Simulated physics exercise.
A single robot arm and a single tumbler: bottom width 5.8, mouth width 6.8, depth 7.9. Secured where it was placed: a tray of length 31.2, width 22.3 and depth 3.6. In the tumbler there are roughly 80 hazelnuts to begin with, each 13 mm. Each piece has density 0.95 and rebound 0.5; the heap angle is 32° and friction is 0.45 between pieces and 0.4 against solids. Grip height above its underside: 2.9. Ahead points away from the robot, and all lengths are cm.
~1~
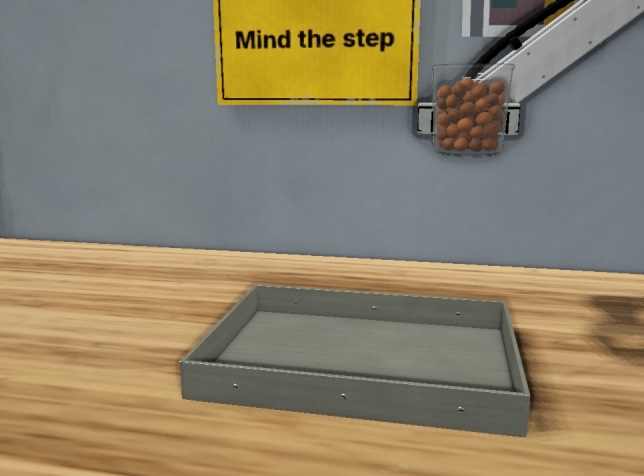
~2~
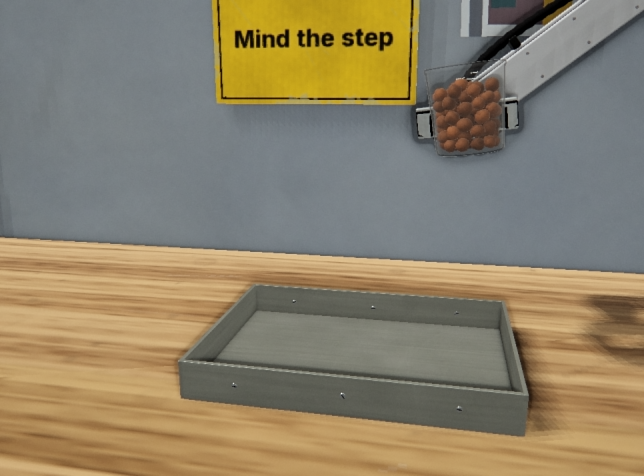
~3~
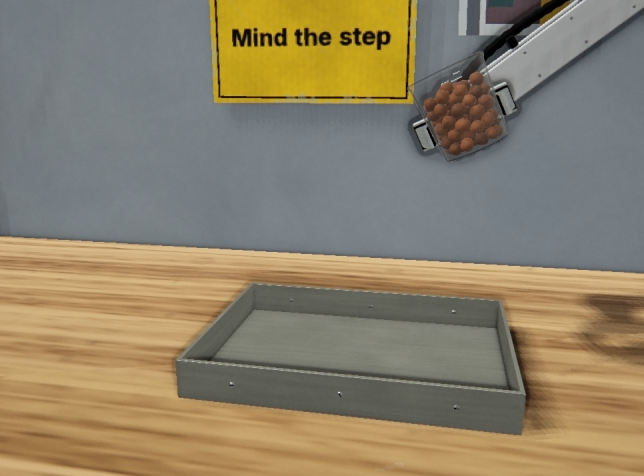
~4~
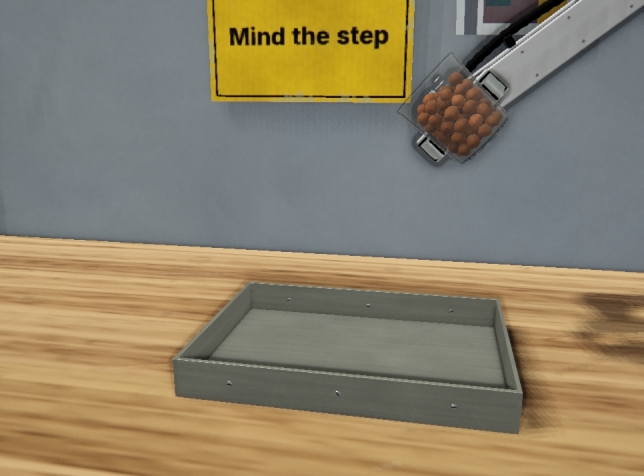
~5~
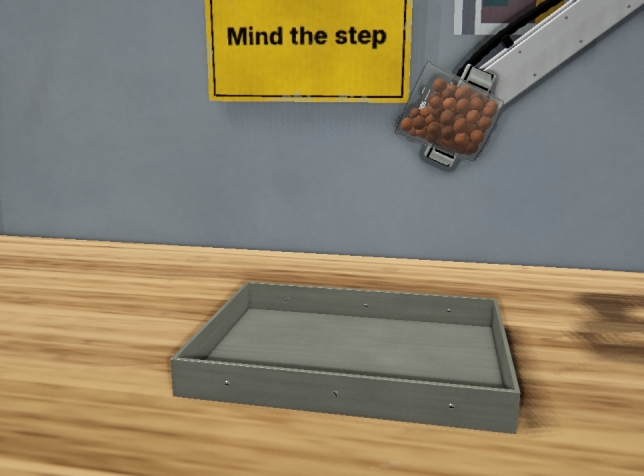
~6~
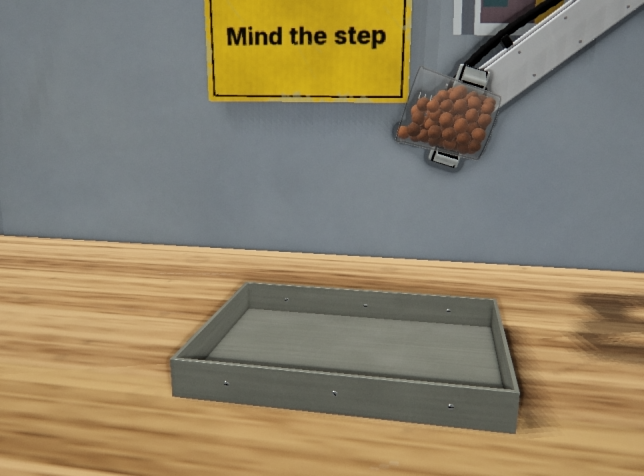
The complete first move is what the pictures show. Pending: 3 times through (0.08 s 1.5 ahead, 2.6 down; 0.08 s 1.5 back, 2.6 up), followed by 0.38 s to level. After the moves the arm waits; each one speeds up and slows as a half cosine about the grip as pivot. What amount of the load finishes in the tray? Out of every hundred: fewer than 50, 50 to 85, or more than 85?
Fewer than 50 out of every hundred.
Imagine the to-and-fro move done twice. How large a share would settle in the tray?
Estimate: Around 20 %.
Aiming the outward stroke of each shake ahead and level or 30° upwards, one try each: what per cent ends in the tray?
Roughly 60 per cent, then 80 per cent.
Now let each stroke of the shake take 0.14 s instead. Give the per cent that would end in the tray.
Around 5 percent.
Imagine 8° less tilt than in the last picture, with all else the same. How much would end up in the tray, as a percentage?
Expected: Around 20 %.
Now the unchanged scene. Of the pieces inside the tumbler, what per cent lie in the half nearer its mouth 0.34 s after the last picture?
My estimate is near 45 per cent.
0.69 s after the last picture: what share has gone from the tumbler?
So far, about 25 in a hundred parts are out.
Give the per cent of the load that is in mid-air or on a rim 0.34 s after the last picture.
Reading at that time: Some 12 per cent.
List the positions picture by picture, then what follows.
The first picture shows tumbler middle at (470, 111), level; upper third of the load around (470, 95), from x 445 to 500, top at y 85; 78 in the tumbler.
The second picture shows tumbler middle at (467, 110), tilted 7° forward; upper third of the load around (469, 96), from x 440 to 495, top at y 85.
The third picture shows tumbler middle at (461, 111), tilted 26° forward; upper third of the load around (462, 97), from x 430 to 495, top at y 80.
The fourth picture shows tumbler middle at (455, 112), tilted 48° forward; upper third of the load around (456, 99), from x 425 to 495, top at y 80.
The fifth picture shows tumbler middle at (451, 115), tilted 67° forward; upper third of the load around (455, 103), from x 405 to 490, top at y 85.
The sixth picture shows tumbler middle at (450, 117), tilted 74° forward; upper third of the load around (456, 105), from x 405 to 490, top at y 95; 78 in the tumbler.
Then, 0.34 s later, tilted 74° forward, highest piece 28 above the table; 68 in the tumbler, 1 in the tray, 9 in flight or on a rim.
Then, 0.69 s later, tilted 32° forward, highest piece 29 above the table; 57 in the tumbler, 18 in the tray, 3 in flight or on a rim.
Then, 1.06 s later, level, highest piece 29 above the table; 57 in the tumbler, 19 in the tray, 2 on the table or floor.
Then, 2.11 s later, level, highest piece 29 above the table; 57 in the tumbler, 19 in the tray, 2 on the table or floor.
At rest, 57 in the tumbler, 19 in the tray, 2 on the table or floor. That is 24 % in the tray.
